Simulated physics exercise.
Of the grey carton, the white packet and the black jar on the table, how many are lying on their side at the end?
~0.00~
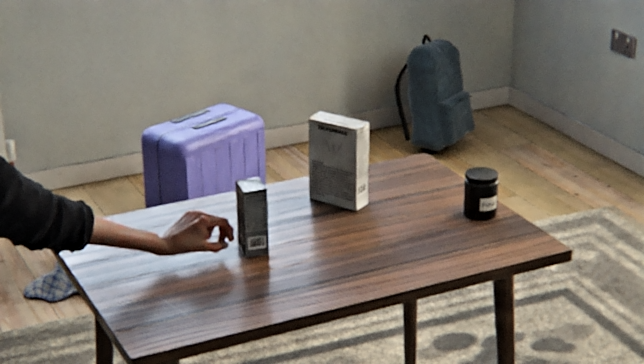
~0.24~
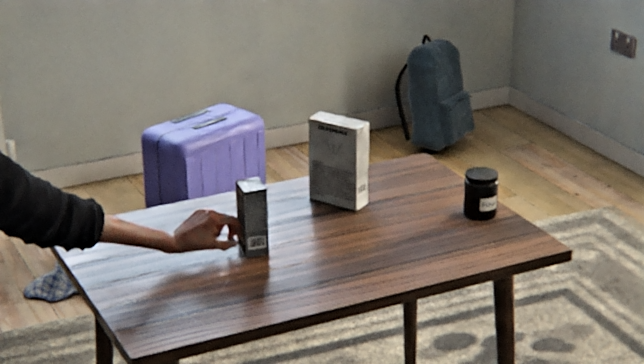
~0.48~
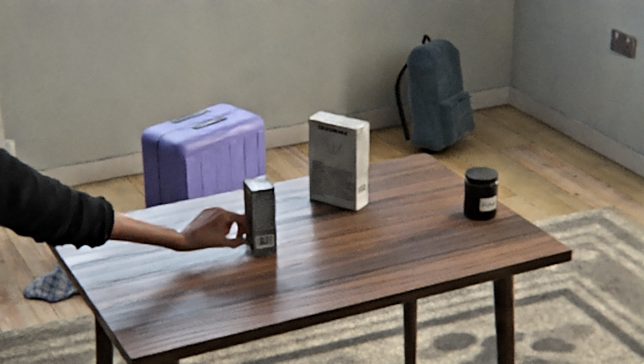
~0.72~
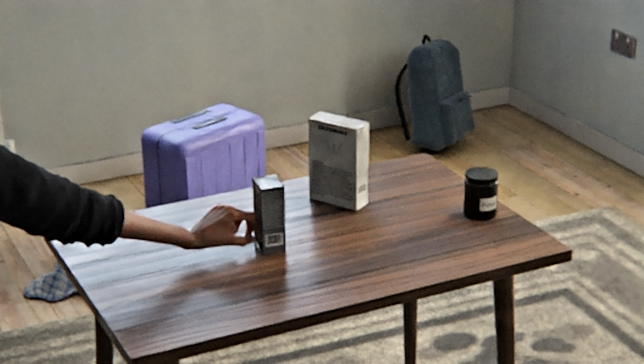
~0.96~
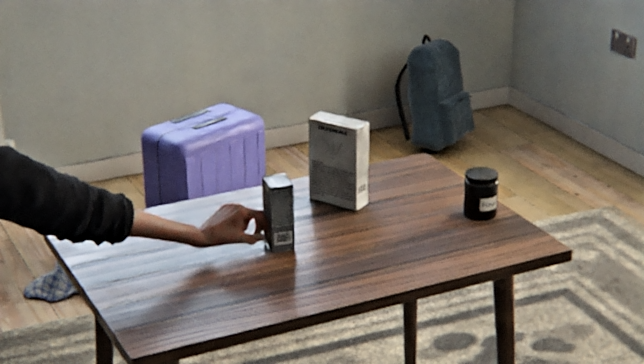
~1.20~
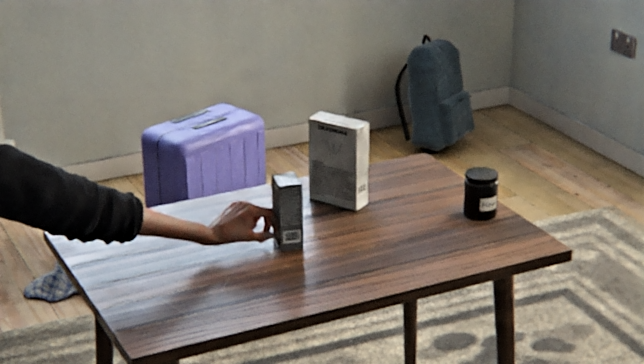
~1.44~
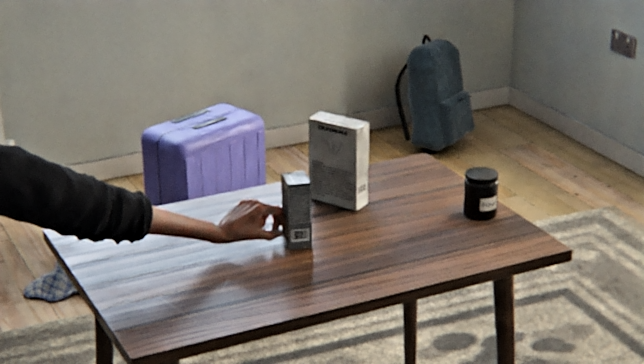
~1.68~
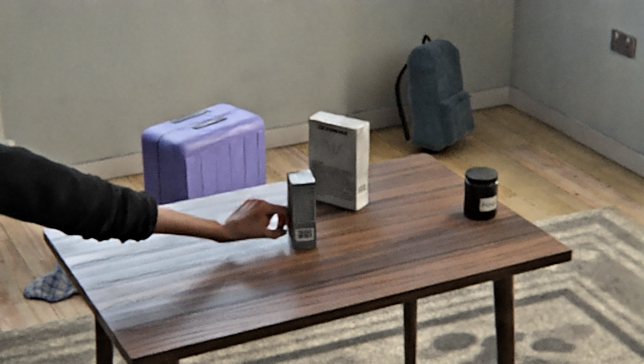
None of them are lying on their side, as the grey carton, the white packet and the black jar all still stand upright.
In a room with grey walls and a wooden floor, a dark wooden table is seen from slightly above. A small grey carton stands left of centre on the table, with a larger white packet behind it to the right and a black jar near the right side. A purple suitcase and a grey-blue backpack rest on the floor beyond. A hand in a dark sleeve reaches in from the left and pushes the grey carton steadily to the right. The carton slides a short way and ends upright in front of the white packet, while the packet and jar stay in place.
